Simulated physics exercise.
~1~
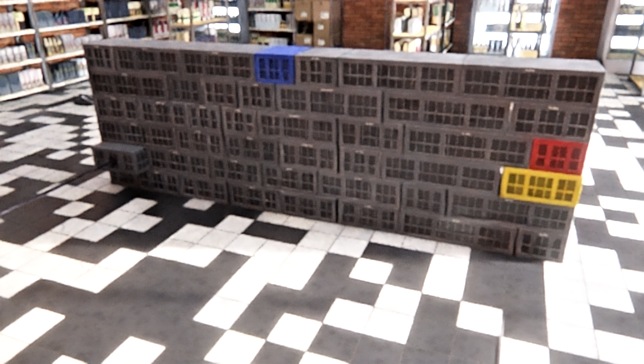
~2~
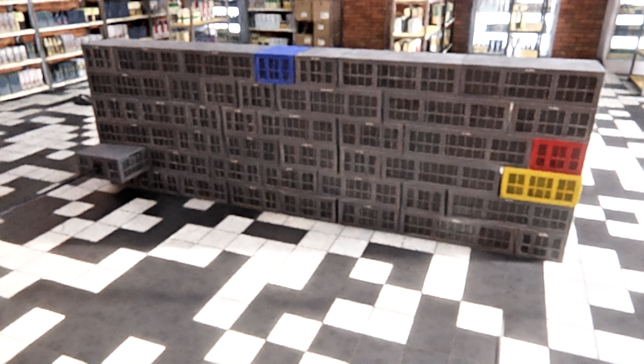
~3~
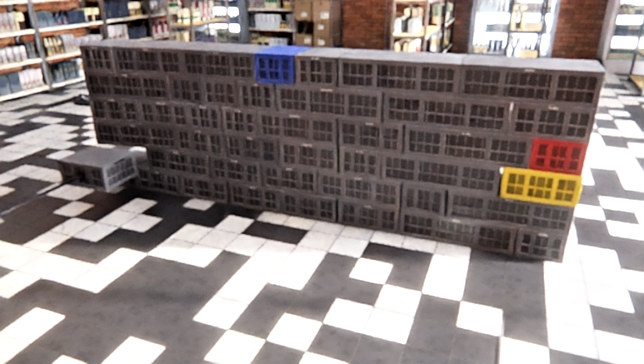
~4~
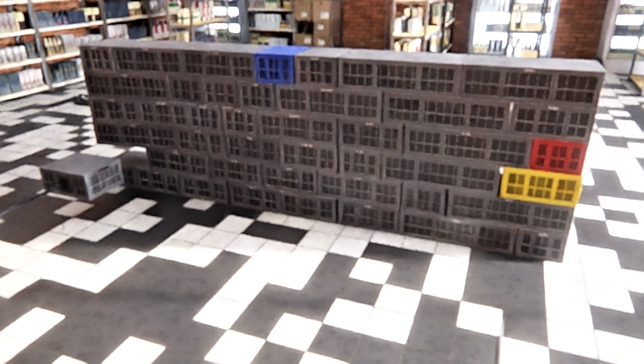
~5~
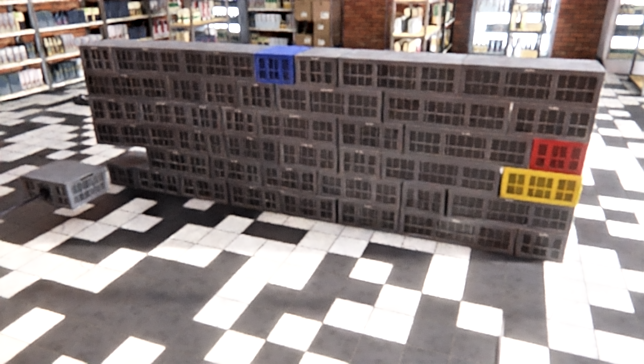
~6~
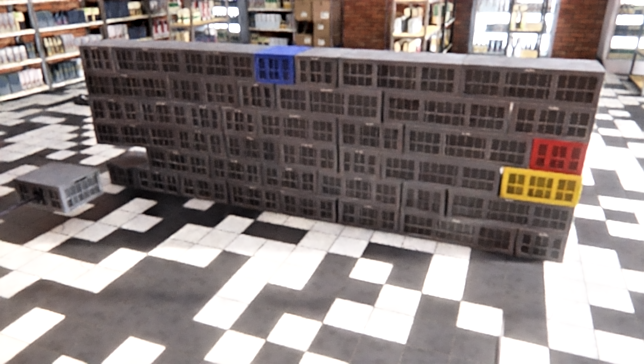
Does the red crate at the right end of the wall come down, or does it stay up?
The red crate stays up, keeping its place above the yellow crate while the grey one is drawn clear of the wall.
Grey crate sliding out leftward from the left end of a long stacked wall and dropping to the floor, the wall still standing.
